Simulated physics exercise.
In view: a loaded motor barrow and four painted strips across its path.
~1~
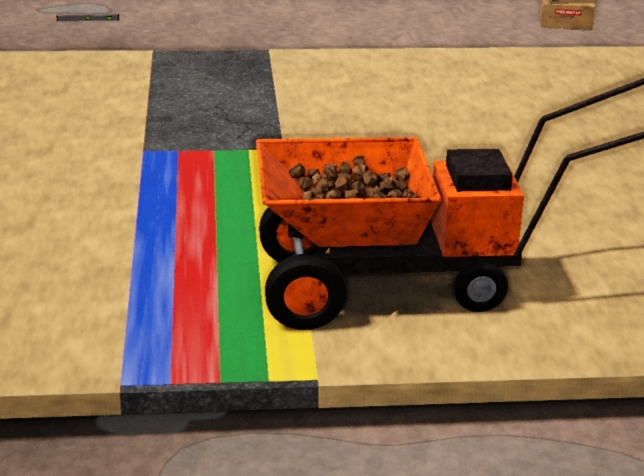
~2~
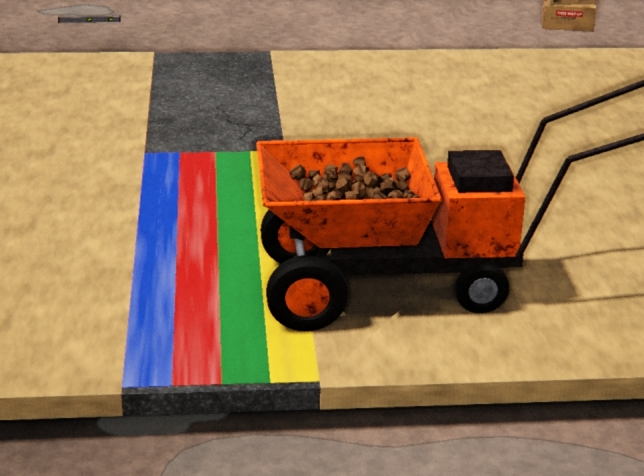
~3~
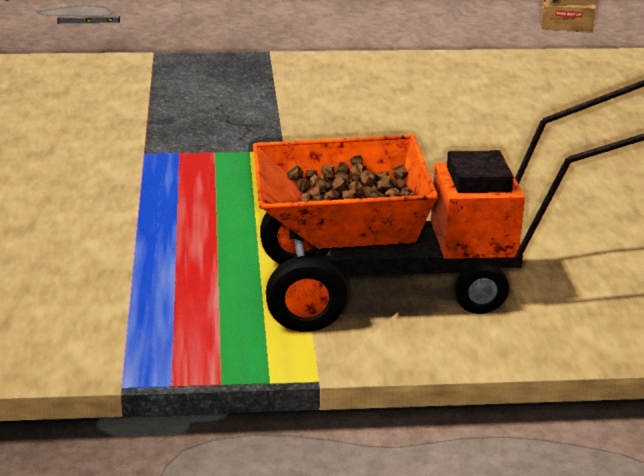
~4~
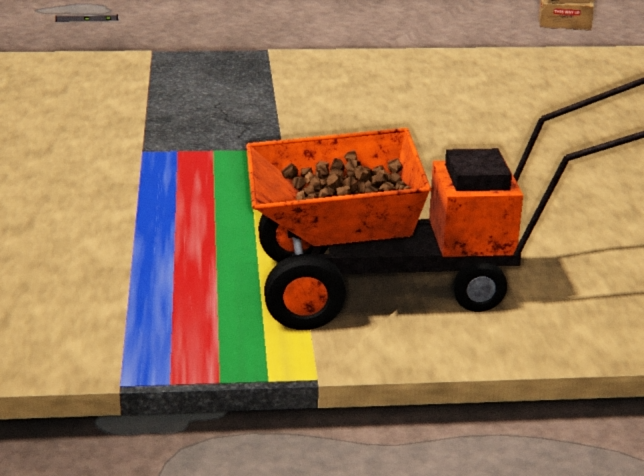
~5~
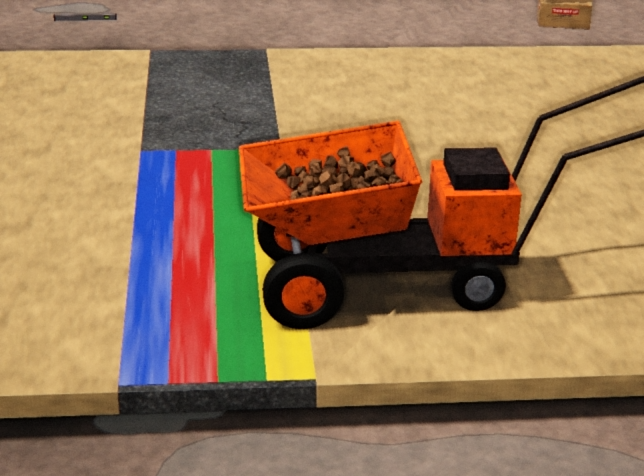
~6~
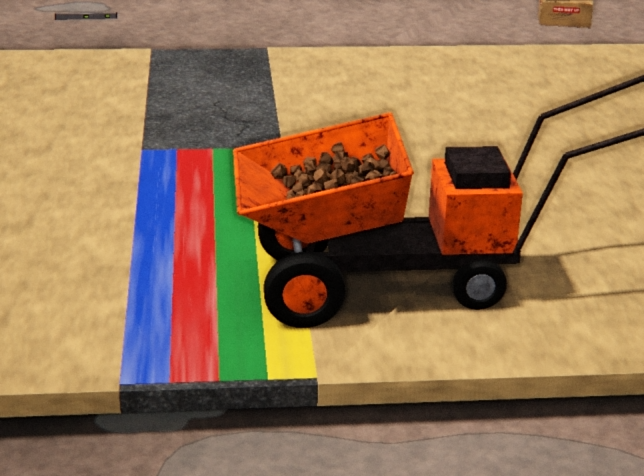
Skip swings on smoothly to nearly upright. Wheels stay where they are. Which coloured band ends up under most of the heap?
The blue one.
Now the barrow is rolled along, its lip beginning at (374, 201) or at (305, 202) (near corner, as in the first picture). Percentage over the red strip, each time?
The first stop gives 20 per cent; the second gives 40 per cent.
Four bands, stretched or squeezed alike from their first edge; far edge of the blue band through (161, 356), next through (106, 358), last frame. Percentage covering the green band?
About 0 % and 0 %.
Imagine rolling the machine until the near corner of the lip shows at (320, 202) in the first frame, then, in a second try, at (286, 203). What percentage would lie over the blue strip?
First try: 30 per cent; second try: 40 per cent.
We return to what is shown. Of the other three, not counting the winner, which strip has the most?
The second place goes to the red one.
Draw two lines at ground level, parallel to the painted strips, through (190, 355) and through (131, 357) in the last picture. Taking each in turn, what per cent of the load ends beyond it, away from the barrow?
Roughly 90 and 50 percent.
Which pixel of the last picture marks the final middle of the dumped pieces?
Close to (136, 290).
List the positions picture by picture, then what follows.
In the first frame, lip of the skip (265, 203), level; top of the load (357, 189), clay clods; yellow strip (290, 350); green strip (243, 352); red strip (195, 353); blue strip (147, 355).
In the second frame, lip of the skip (265, 205), level; top of the load (358, 190).
In the third frame, lip of the skip (261, 207), tipped barely; top of the load (367, 177).
In the fourth frame, lip of the skip (255, 207), tipped barely; top of the load (376, 181).
In the fifth frame, lip of the skip (246, 210), tipped a little; top of the load (369, 176).
In the sixth frame, lip of the skip (240, 213), tipped a little; top of the load (368, 168); yellow strip (289, 348); green strip (242, 350); red strip (194, 351); blue strip (146, 353).
Just after the last frame, skip tipped steeply; every one in the skip.
A moment on, skip tipped steeply; the larger part in the skip; about a tenth over the red strip; about a tenth over the blue strip.
Further on, skip tipped right over; just a few in the skip; about a tenth over the red strip; roughly half over the blue strip; roughly a third off the paint.
When it is over, skip tipped right over; not one over the yellow strip; not one over the green strip; about a tenth over the red strip; roughly half over the blue strip; roughly a third off the paint.
